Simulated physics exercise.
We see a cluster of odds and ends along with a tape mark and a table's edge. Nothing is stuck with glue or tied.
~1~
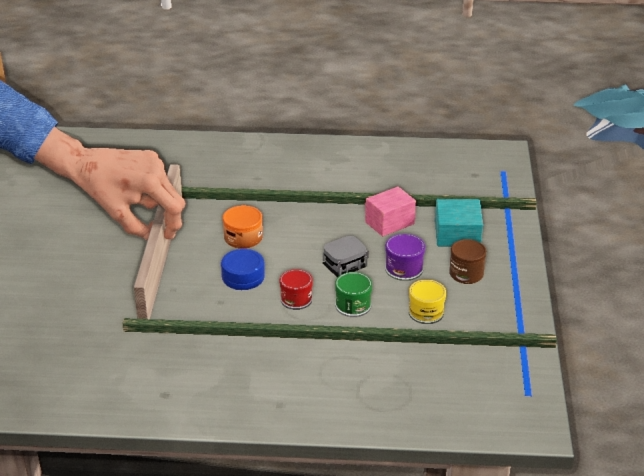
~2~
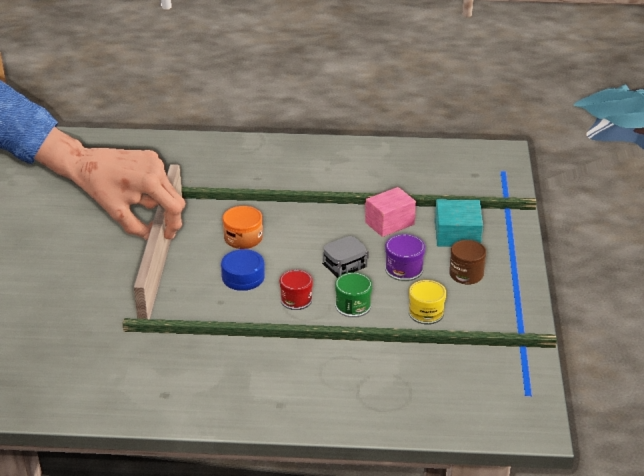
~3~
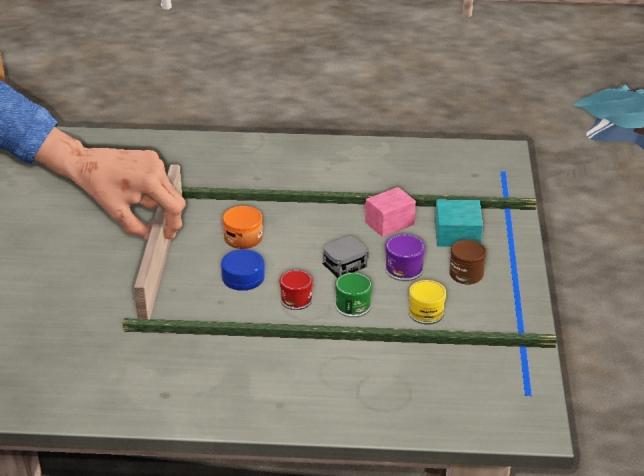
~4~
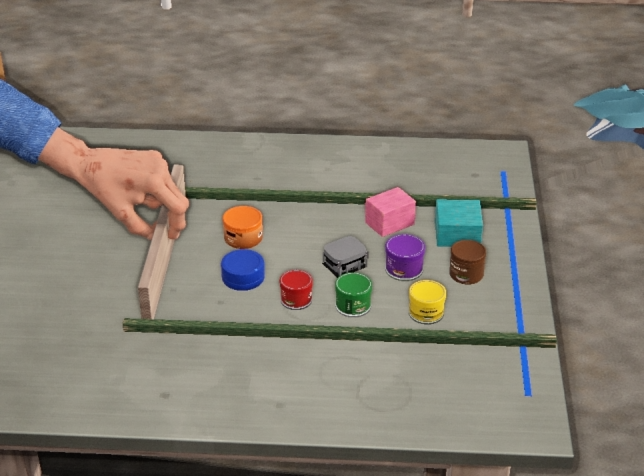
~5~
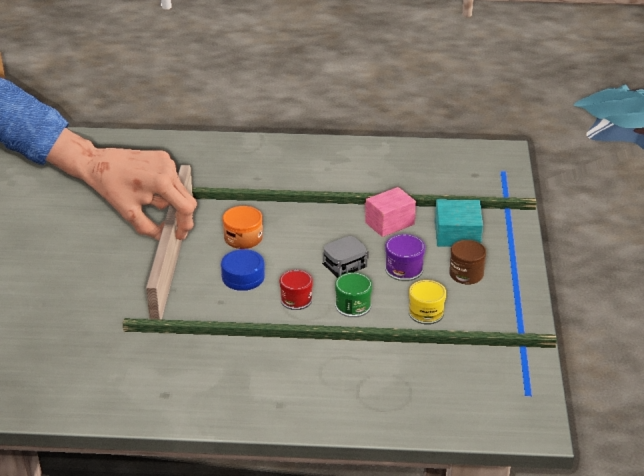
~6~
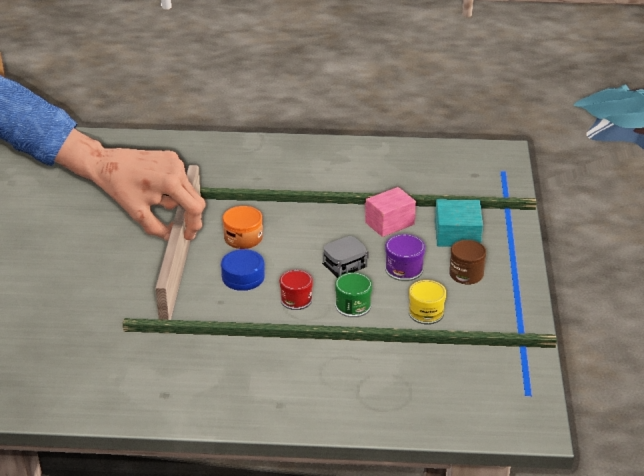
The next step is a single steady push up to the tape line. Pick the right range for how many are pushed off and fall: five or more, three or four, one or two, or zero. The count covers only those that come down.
The right range is five or more.
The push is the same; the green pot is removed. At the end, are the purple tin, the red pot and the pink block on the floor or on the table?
Purple tin down, red pot still up, pink block still up.
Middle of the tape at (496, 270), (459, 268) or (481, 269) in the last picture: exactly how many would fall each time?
Taken one after another, the numbers are 4, 1 and 2.
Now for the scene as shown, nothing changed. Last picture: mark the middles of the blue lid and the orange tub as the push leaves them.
Positions - first (538, 282), then (531, 235).
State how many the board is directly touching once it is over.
Count: 4.
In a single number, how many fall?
The count is 6.
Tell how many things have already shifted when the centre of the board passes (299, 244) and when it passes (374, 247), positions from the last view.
So 4, and at the other place 9.
Soon after, none off yet; brown tub at rest near (468, 262); turquoise block at rest near (459, 223); yellow pot at rest near (427, 302).
At rest, the number that fall off is five or more; fallen, grey case, green pot, purple tin, yellow pot, turquoise block and brown tub.
